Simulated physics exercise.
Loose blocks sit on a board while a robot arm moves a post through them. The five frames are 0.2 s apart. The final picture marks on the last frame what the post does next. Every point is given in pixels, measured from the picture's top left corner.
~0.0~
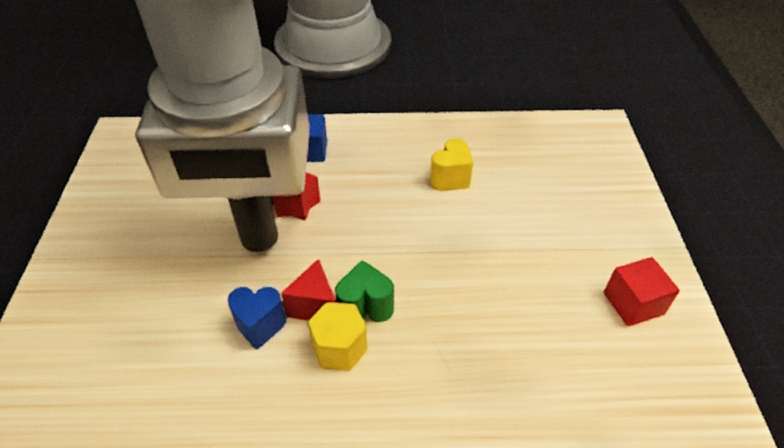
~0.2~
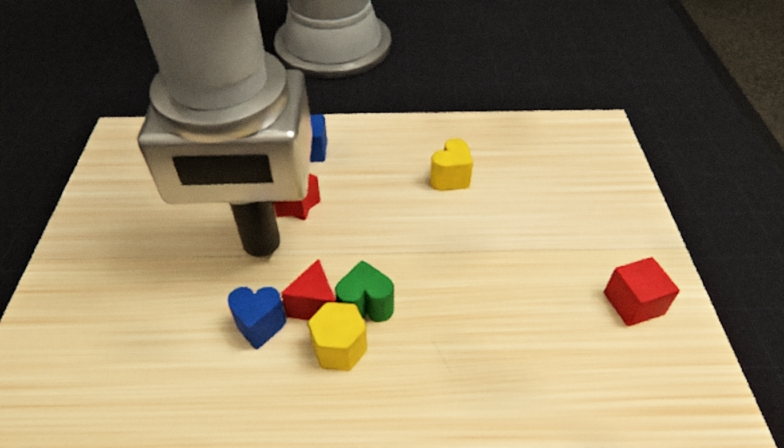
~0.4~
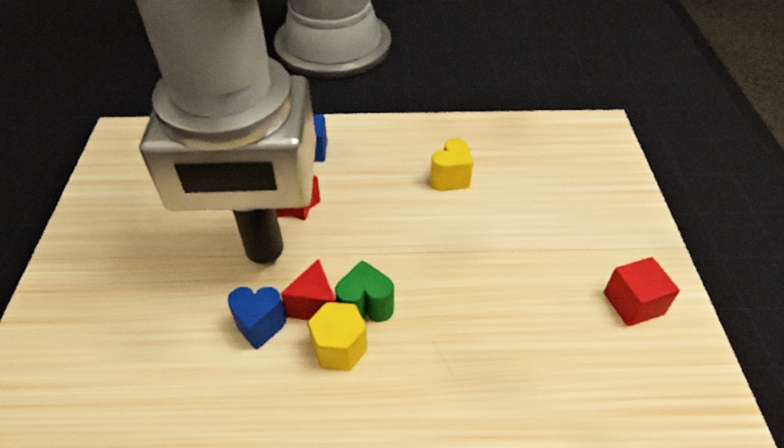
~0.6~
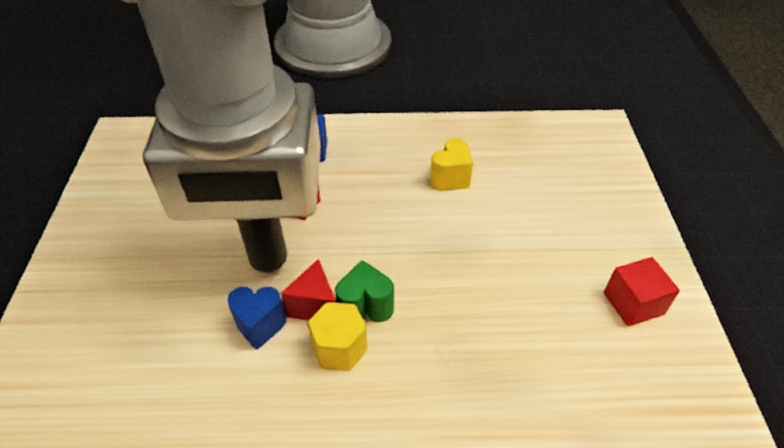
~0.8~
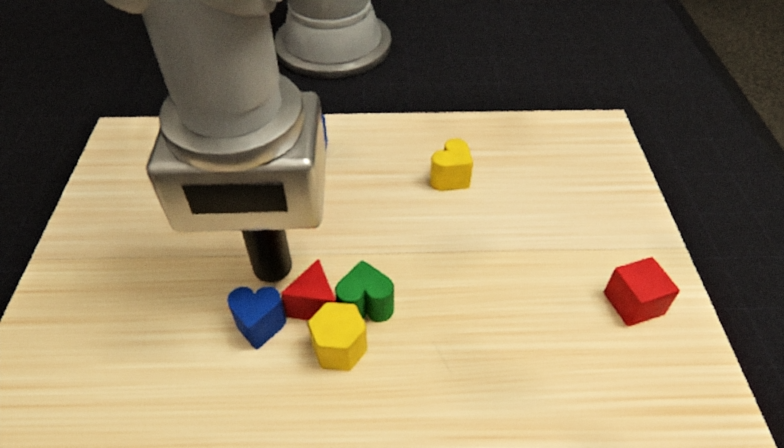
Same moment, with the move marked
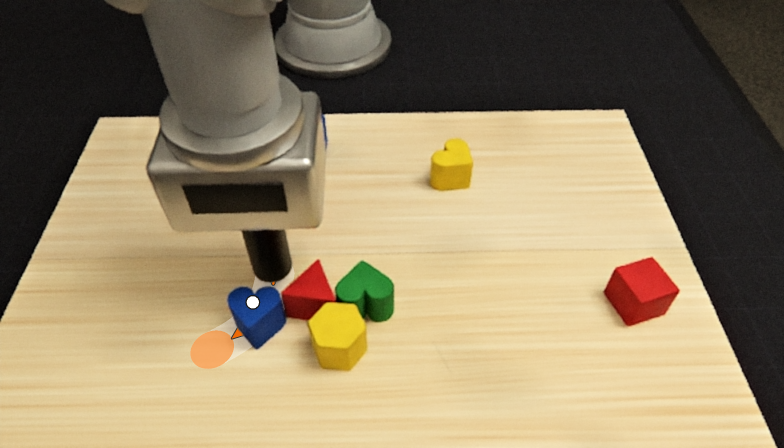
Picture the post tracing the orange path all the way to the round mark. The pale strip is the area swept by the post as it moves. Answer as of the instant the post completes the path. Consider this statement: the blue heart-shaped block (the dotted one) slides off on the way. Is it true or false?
Answer: True.
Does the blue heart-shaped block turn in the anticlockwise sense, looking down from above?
I'd say yes.
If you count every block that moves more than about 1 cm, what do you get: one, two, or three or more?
1.
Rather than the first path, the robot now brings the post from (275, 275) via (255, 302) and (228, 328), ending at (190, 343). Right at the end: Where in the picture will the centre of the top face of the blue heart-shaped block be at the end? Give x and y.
In the picture, it is at (246, 326).
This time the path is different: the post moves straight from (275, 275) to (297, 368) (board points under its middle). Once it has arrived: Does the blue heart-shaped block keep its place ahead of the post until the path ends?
No, I don't think so.
The drawn path runs from (275, 275) by way of (267, 303) and (245, 329) to (212, 349); the dot is on the blue heart-shaped block.
What follows on the original path. Halfway along, post at (255, 309); blue heart-shaped block at (241, 327).
At the end, post at (209, 342); blue heart-shaped block at (225, 353), turned 35° anticlockwise; red triangle not moved.
